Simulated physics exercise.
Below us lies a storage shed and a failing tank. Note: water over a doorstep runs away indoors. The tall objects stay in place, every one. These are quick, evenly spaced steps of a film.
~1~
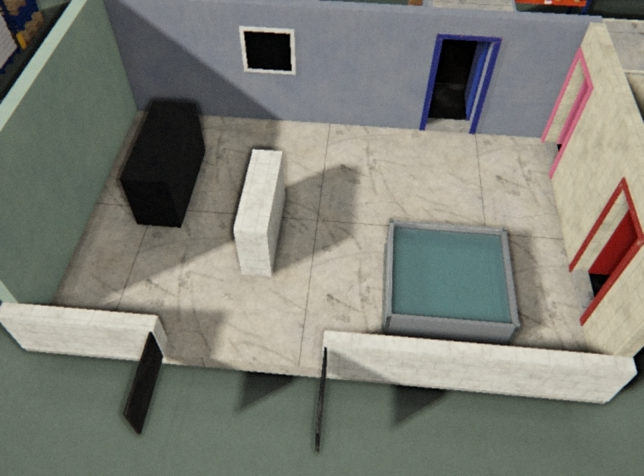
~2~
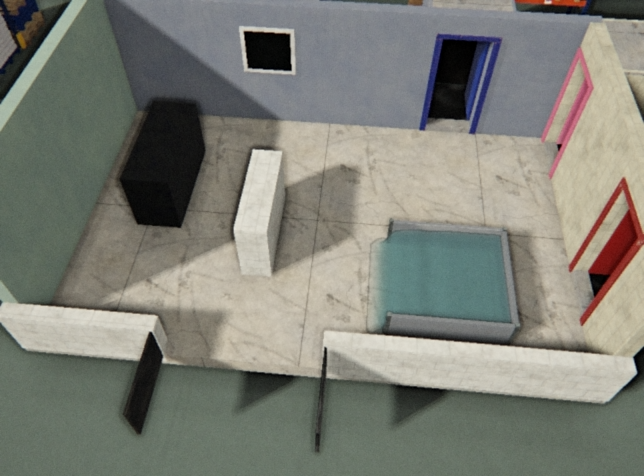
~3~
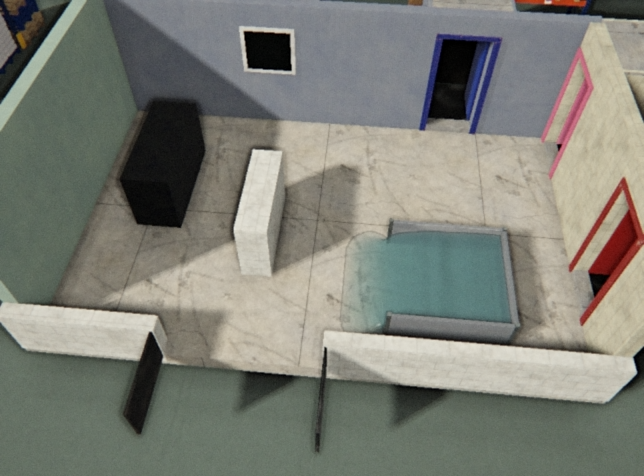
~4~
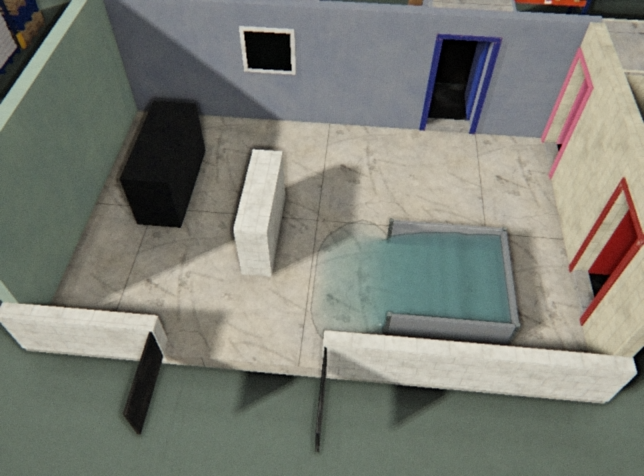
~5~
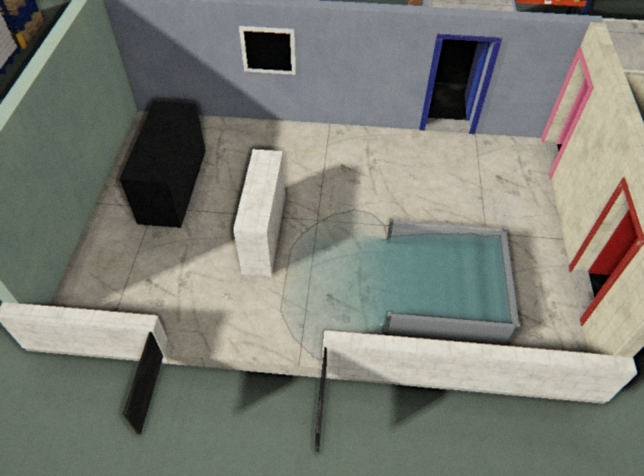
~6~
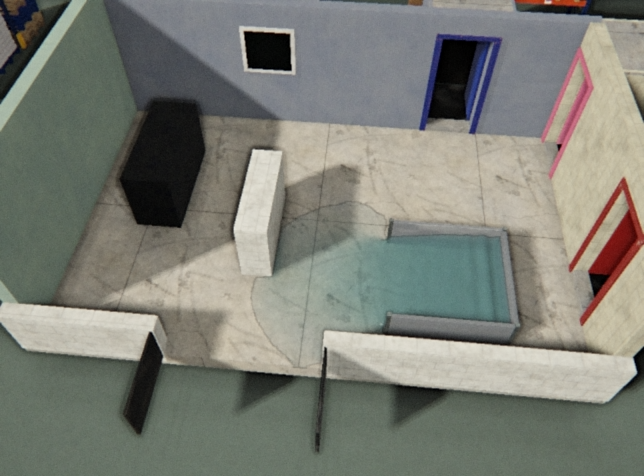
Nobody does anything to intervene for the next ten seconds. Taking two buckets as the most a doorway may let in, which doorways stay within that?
The red door stays within it, the blue door stays within it, the pink door stays within it.
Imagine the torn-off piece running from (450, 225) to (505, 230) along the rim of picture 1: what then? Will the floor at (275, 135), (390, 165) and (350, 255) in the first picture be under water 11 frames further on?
The three spots, in order, are spared, inundated and spared.
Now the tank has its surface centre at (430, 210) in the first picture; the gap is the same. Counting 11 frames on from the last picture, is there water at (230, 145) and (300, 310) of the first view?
Taking both places in turn, they end up inundated and inundated.
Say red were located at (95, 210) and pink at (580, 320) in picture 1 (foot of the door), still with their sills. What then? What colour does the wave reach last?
My pick is the one in pink.
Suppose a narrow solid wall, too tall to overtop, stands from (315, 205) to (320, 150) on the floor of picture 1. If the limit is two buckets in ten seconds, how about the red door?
Result for red - under the threshold.
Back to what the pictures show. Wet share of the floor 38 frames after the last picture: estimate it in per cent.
My estimate is roughly 65 percent.
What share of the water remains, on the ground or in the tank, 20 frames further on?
I'd say around 84 per cent.
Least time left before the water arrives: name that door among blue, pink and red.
The blue-painted one.
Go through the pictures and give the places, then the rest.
The first picture shows the open tank at (449, 273) is whole and still.
In the second picture, the front is at (377, 333), out from the gap at (390, 279).
In the third picture, water pours out at (390, 280) and has run to a hidden place.
In the fourth picture, water pours out at (390, 281) and has run to a hidden place.
In the fifth picture, water pours out at (390, 281) and has run to (287, 312).
In the sixth picture, the front is at (258, 303), out from the gap at (390, 281).
A moment on, water covers 20 % of the floor; the red door not reached, the blue door not reached, the pink door not reached.
Next, water covers 30 % of the floor; the red door not reached, the blue door not reached, the pink door not reached.
Then, water covers 45 % of the floor; the red door not reached, the blue door not reached, the pink door not reached.
Later, water covers 65 % of the floor; the red door not reached, the blue door wet at the sill, nothing in, the pink door wet at the sill, nothing in.
In the end, water covers 85 % of the floor; the red door wet at the sill, nothing in, the blue door wet at the sill, nothing in, the pink door under two buckets in.
